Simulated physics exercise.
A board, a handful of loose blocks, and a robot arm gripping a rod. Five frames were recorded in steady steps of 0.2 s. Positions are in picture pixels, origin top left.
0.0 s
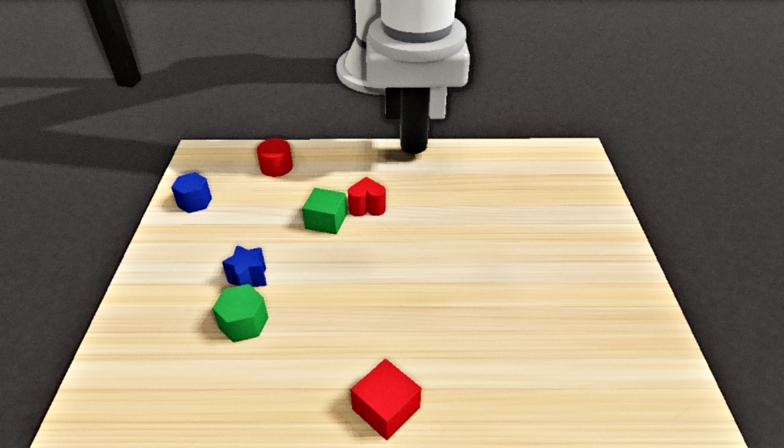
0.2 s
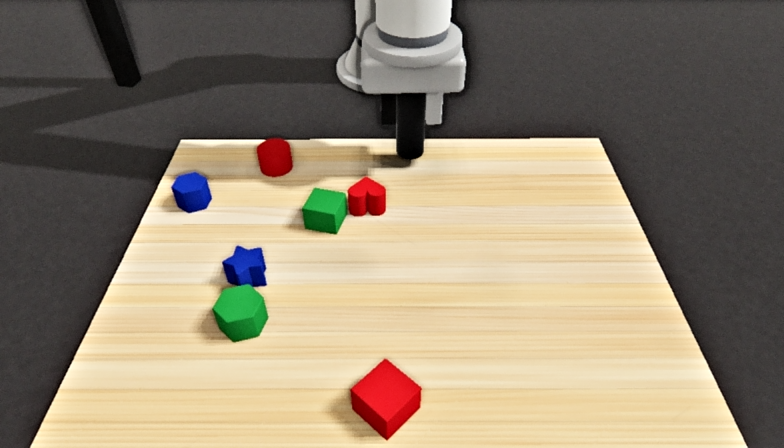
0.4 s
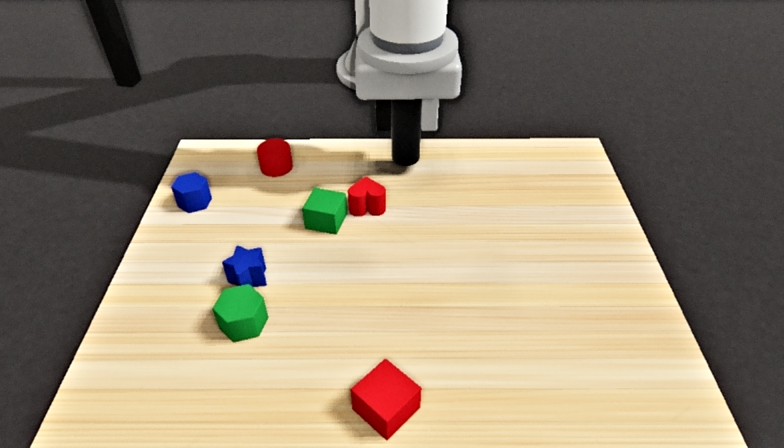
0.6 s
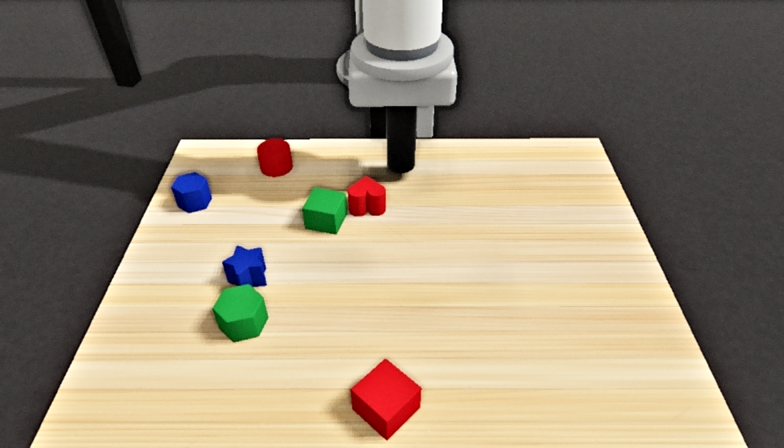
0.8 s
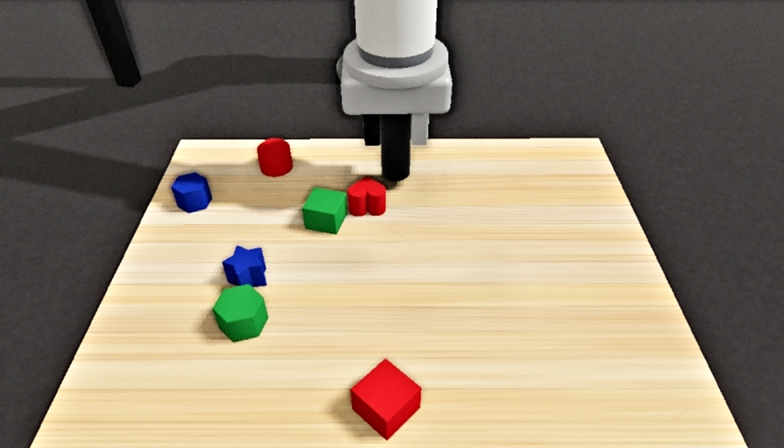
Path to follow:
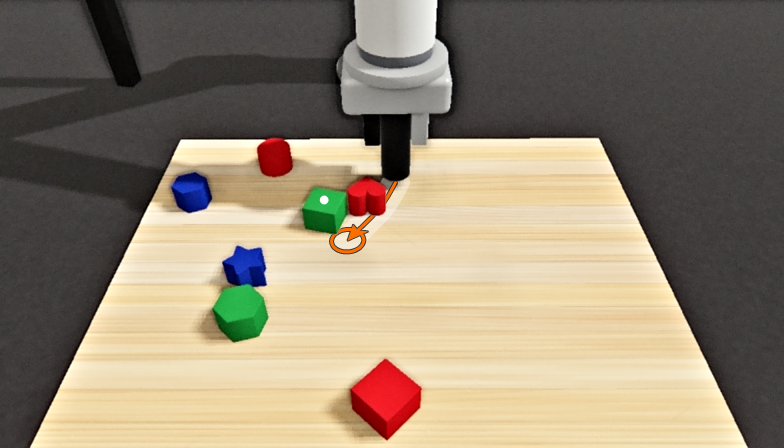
At the start, a robot arm holds a dark rod upright at the far edge of a wooden board scattered with red, green and blue blocks. The rod moves a short way toward the viewer and slightly left, drawing close to the red heart beside the green square block, while the blocks stay still.
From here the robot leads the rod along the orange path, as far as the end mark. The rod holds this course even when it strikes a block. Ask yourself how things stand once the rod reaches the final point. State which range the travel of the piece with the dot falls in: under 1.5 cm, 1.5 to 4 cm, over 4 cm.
Travel: 1.5-4 cm.
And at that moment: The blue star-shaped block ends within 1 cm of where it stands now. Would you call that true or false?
True.
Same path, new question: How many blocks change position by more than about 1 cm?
Shifted over 1 cm: Two.
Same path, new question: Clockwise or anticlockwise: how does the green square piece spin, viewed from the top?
Twists anticlockwise.
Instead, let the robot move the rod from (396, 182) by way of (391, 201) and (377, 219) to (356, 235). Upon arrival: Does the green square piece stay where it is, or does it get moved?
It is shoved along.
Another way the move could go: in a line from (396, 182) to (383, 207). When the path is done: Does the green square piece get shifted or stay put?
That one moves away.
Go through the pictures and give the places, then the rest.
Rod tip (414, 146); block tops, blue star-shaped block (244, 258); green square piece (324, 200); red heart (367, 187), in the first picture.
Rod (410, 152); blocks unchanged, in the second picture.
Rod (406, 158); blocks unchanged, in the third picture.
Rod (401, 165); blocks unchanged, in the fourth picture.
Rod (396, 173); blue star-shaped block (244, 258); green square piece (324, 200); red heart (367, 187), in the fifth picture.
Path on the board, from (396, 182) via (377, 211), ending at (348, 240); the dot is on the green square piece.
What follows on the original path. One third of the way, rod (384, 192); green square piece (318, 202); red heart (360, 192), turned 15° clockwise.
Two thirds of the way, rod (368, 211); green square piece (300, 205), turned 25° anticlockwise; red heart (335, 202), turned 60° clockwise.
At the end, rod (347, 231); blue star-shaped block in place; green square piece (295, 205), turned 35° anticlockwise; red heart (327, 202), turned 75° clockwise.
